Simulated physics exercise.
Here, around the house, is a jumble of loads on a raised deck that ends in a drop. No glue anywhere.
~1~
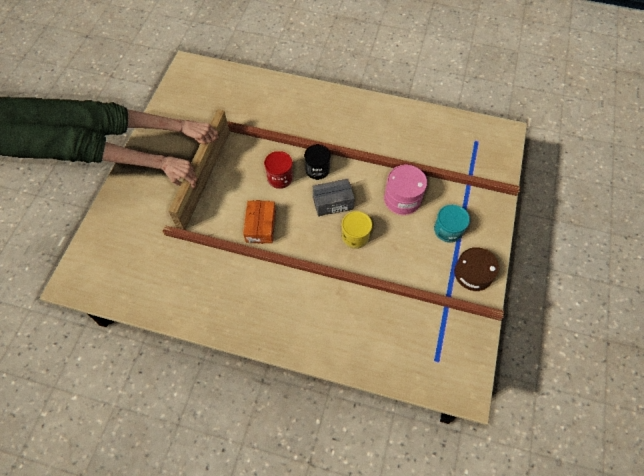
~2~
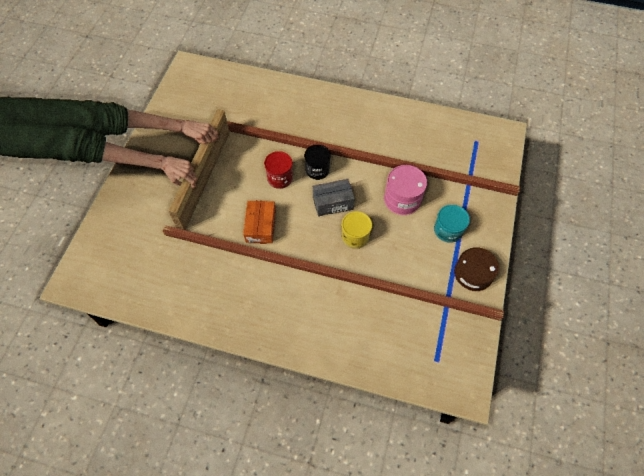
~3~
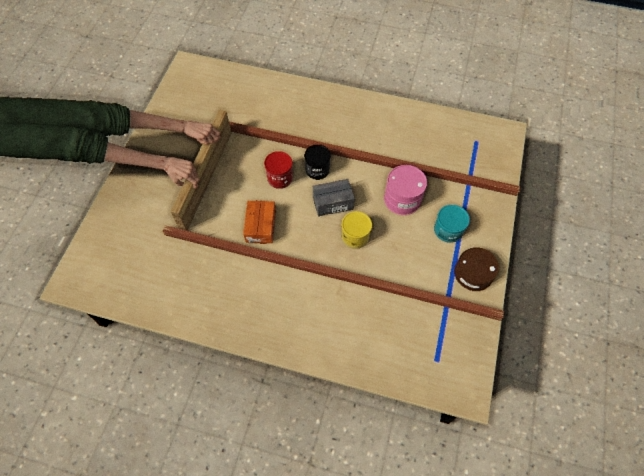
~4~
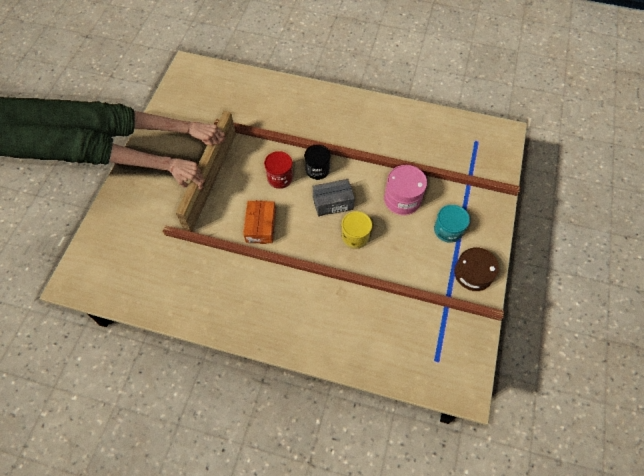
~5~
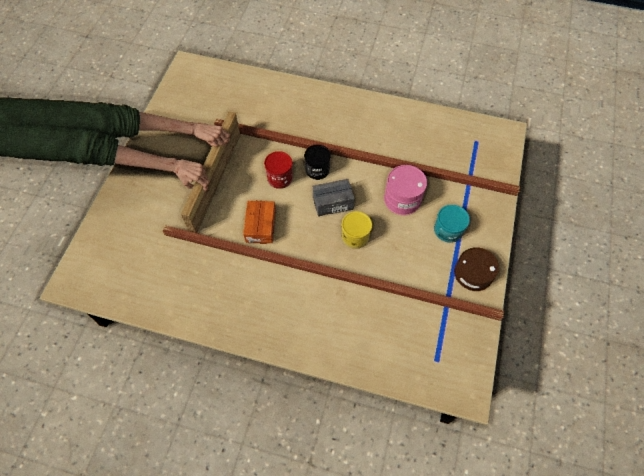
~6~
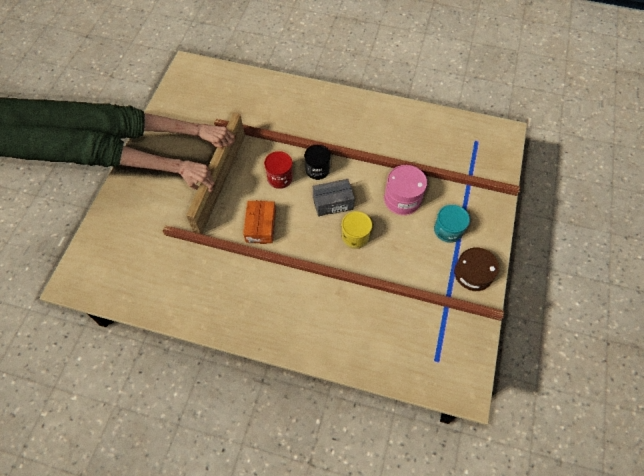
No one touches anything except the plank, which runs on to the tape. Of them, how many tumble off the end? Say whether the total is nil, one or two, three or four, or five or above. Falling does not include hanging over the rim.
The edge claims under three, at least one.
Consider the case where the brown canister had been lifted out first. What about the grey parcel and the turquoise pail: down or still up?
Note: Grey parcel stays up top / turquoise pail falls away.
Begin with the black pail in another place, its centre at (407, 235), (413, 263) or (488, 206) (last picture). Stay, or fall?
In order of the places given, the black pail is gone, then rests steady, then is gone.
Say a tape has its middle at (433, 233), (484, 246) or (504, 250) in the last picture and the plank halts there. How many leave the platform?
In that order 0, 4 and 8.
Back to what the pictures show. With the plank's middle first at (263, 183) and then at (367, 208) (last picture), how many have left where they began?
The counts are 2 and 6.
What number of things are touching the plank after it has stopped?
Counting them up gives 4.
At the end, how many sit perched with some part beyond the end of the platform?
So the number is 2.
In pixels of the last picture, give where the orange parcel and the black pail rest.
For the orange parcel it's (468, 276), and for the black pail it's (482, 195).
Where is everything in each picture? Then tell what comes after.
Brown canister (476, 269); turquoise pail (451, 224); pink canister (405, 190); plank (202, 169); tape (459, 240), in the first frame.
Turquoise pail (451, 224); grey parcel (333, 198), in the second frame.
Pink canister (405, 190); red pail (279, 170), in the third frame.
Brown canister (476, 269); yellow pail (356, 231), in the fourth frame.
Turquoise pail (451, 224); black pail (318, 163), in the fifth frame.
Brown canister (476, 269); turquoise pail (451, 224); pink canister (405, 190); plank (218, 173); tape (459, 240), in the sixth frame.
Early on, none off yet; brown canister at rest near (476, 269); turquoise pail at rest near (451, 224); pink canister at rest near (405, 190).
Finally, the number that fall off is one or two; lost, turquoise pail and brown canister.
